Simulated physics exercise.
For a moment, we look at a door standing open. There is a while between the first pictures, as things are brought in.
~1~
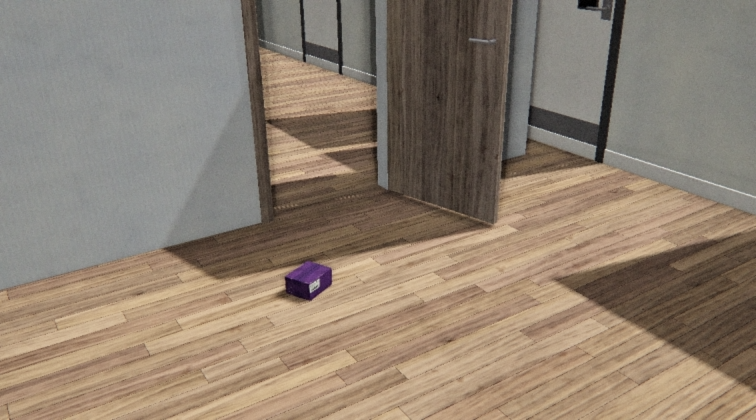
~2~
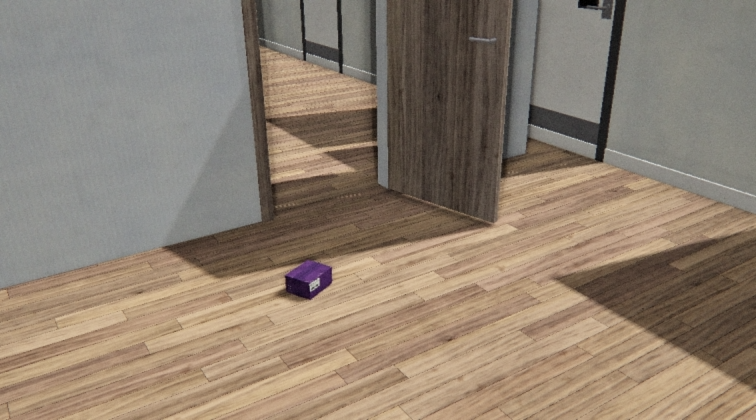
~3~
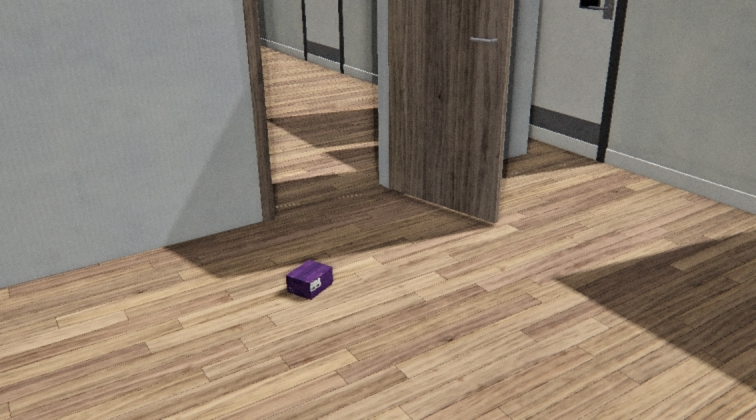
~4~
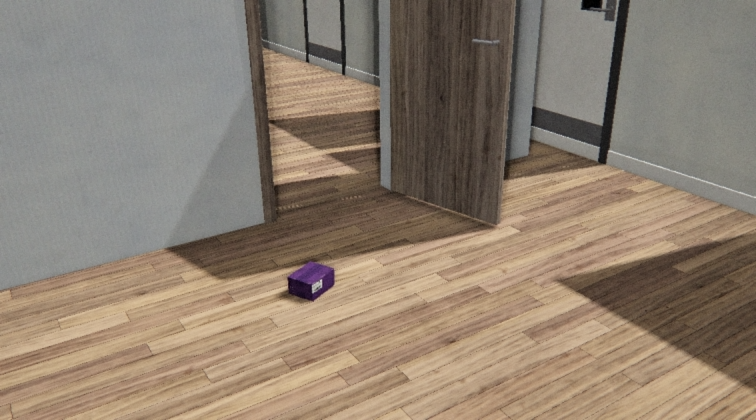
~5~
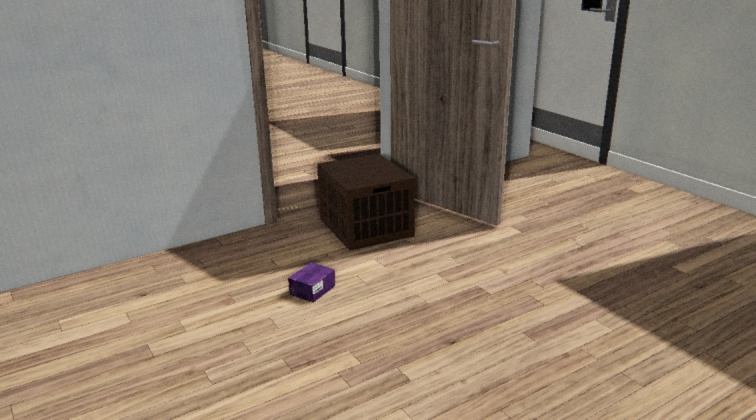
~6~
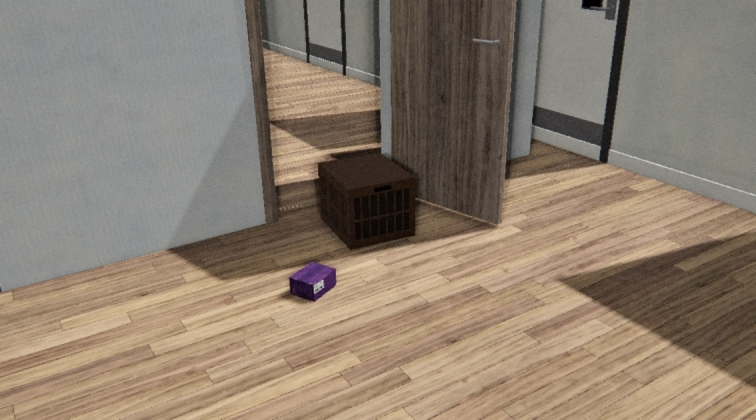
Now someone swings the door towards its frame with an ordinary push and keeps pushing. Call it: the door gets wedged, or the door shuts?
It gets wedged.
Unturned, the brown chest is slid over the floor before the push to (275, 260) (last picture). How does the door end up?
What you'd see next is that it swings to completion.
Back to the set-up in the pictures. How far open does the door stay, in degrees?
Close to 65 degrees, I'd say.
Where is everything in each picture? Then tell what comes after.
Door wide open and still; purple parcel (309, 280), in the first frame.
Door wide open and still; purple parcel (309, 279), in the second frame.
Door wide open and still; purple parcel (310, 279), in the third frame.
Door wide open and still; purple parcel (312, 281), in the fourth frame.
Door wide open and still; purple parcel (312, 282), in the fifth frame.
Door wide open and still; brown chest (366, 199); purple parcel (313, 281), in the sixth frame.
Then, 0.50 s on from there, open by 89°.
Then, 0.70 s on from there, open by 75°.
In the end, open by 67°; both unmoved. At the end, from the last picture's camera, brown chest near (364, 199).
